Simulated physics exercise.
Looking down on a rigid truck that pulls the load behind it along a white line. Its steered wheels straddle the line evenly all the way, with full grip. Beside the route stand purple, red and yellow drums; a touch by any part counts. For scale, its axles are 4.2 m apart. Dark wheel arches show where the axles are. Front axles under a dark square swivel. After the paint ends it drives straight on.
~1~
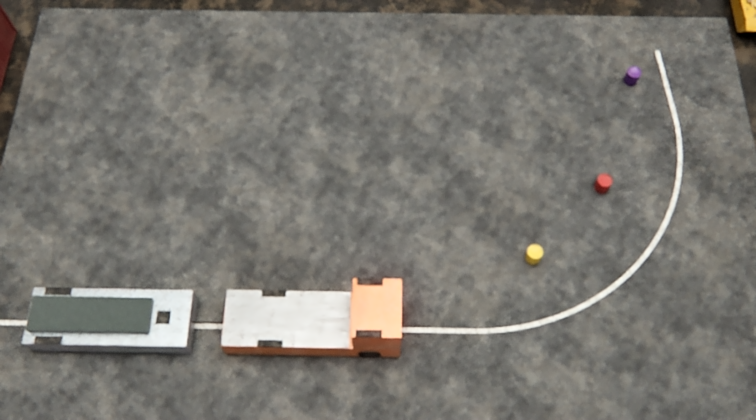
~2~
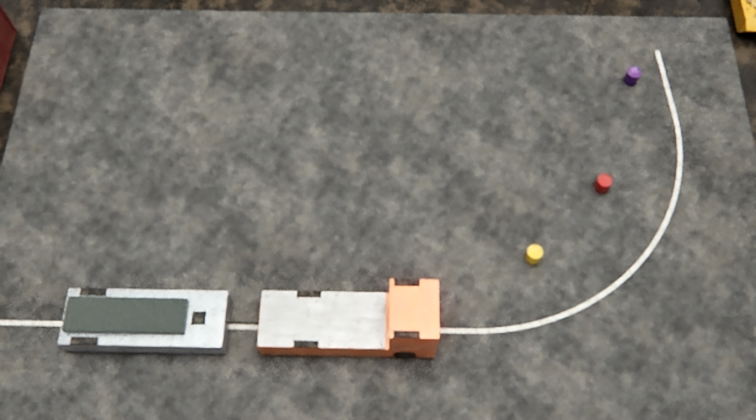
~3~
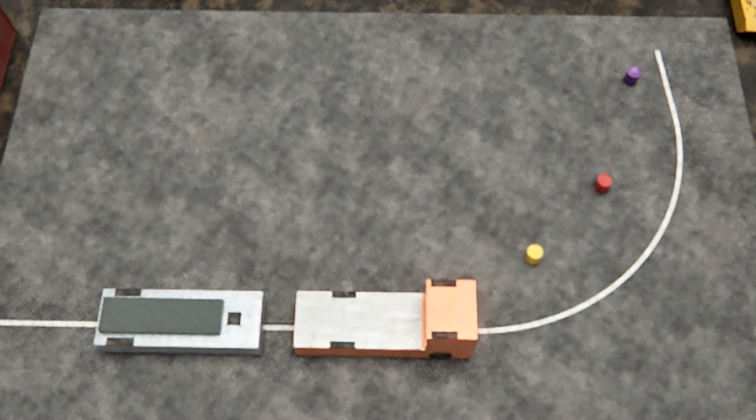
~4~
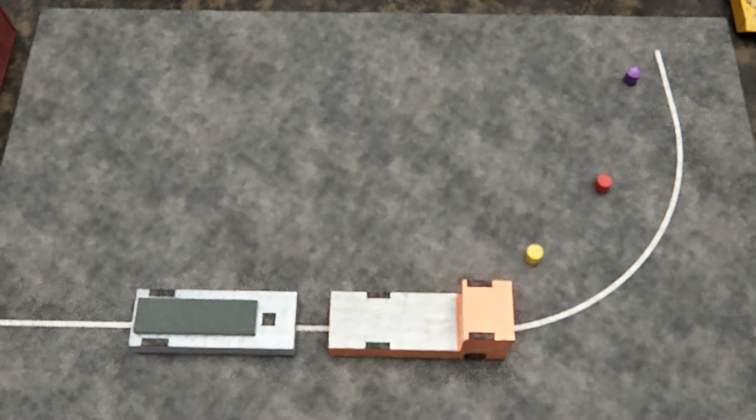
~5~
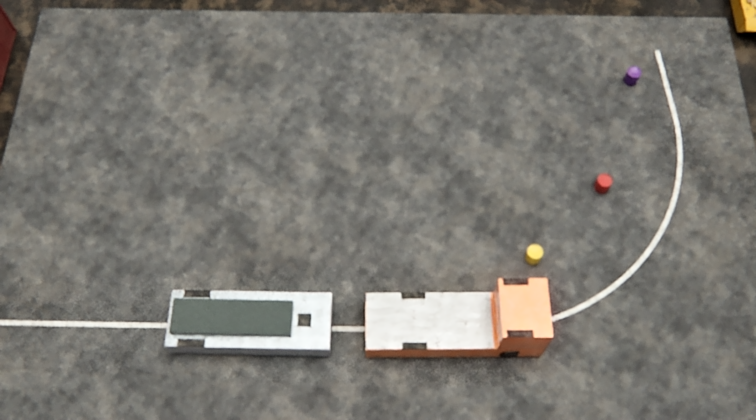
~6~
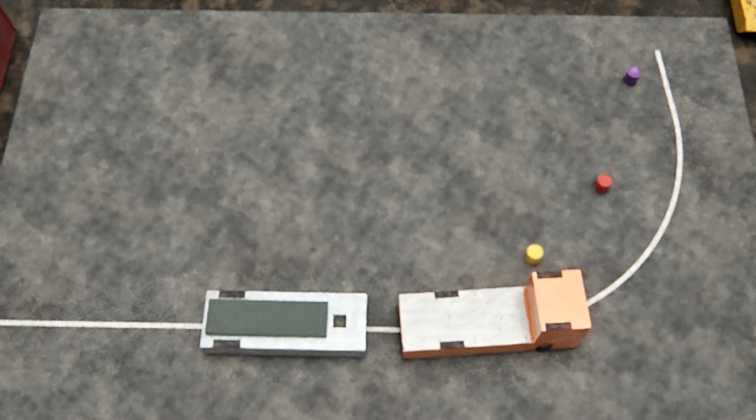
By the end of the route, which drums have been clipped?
Purple gets struck. Red takes a hit. Yellow gets knocked.
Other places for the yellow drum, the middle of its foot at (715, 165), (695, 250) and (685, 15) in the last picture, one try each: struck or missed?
First hit, second struck, third missed.
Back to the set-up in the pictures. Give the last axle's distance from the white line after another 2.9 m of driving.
About 0 cm.
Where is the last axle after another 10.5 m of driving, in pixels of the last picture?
Around (458, 310).
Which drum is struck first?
The yellow one.
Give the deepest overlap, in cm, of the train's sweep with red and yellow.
Red 30, yellow 20.
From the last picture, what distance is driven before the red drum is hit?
About 19.5 m.
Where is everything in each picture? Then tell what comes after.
Nose (397, 320); last axle (53, 315); still straight; purple (632, 77), red (603, 184), yellow (534, 255); 1 trailer, in the first frame.
Nose (433, 321); last axle (89, 316); still straight, in the second frame.
Nose (469, 322); last axle (124, 317); still straight, in the third frame.
Nose (504, 322); last axle (159, 317); still straight, in the fourth frame.
Nose (539, 320); last axle (194, 318); turned 1°, in the fifth frame.
Nose (573, 311); last axle (229, 319); turned 5°; purple (632, 77), red (603, 184), yellow (534, 255), in the sixth frame.
With 13.6 m more driven, the last axle is at (517, 293) of the last picture, 120 cm off the line; the trailer has hit yellow.
With 17.4 m more driven, the last axle is at (578, 259) of the last picture, 170 cm off the line; the rigid truck has hit purple.
With 19.5 m more driven, the last axle is at (605, 232) of the last picture, 190 cm off the line; the trailer has hit red.
With 33.8 m more driven, the last axle is at (645, 5) of the last picture, 50 cm off the line; 3 of 3 struck in all.
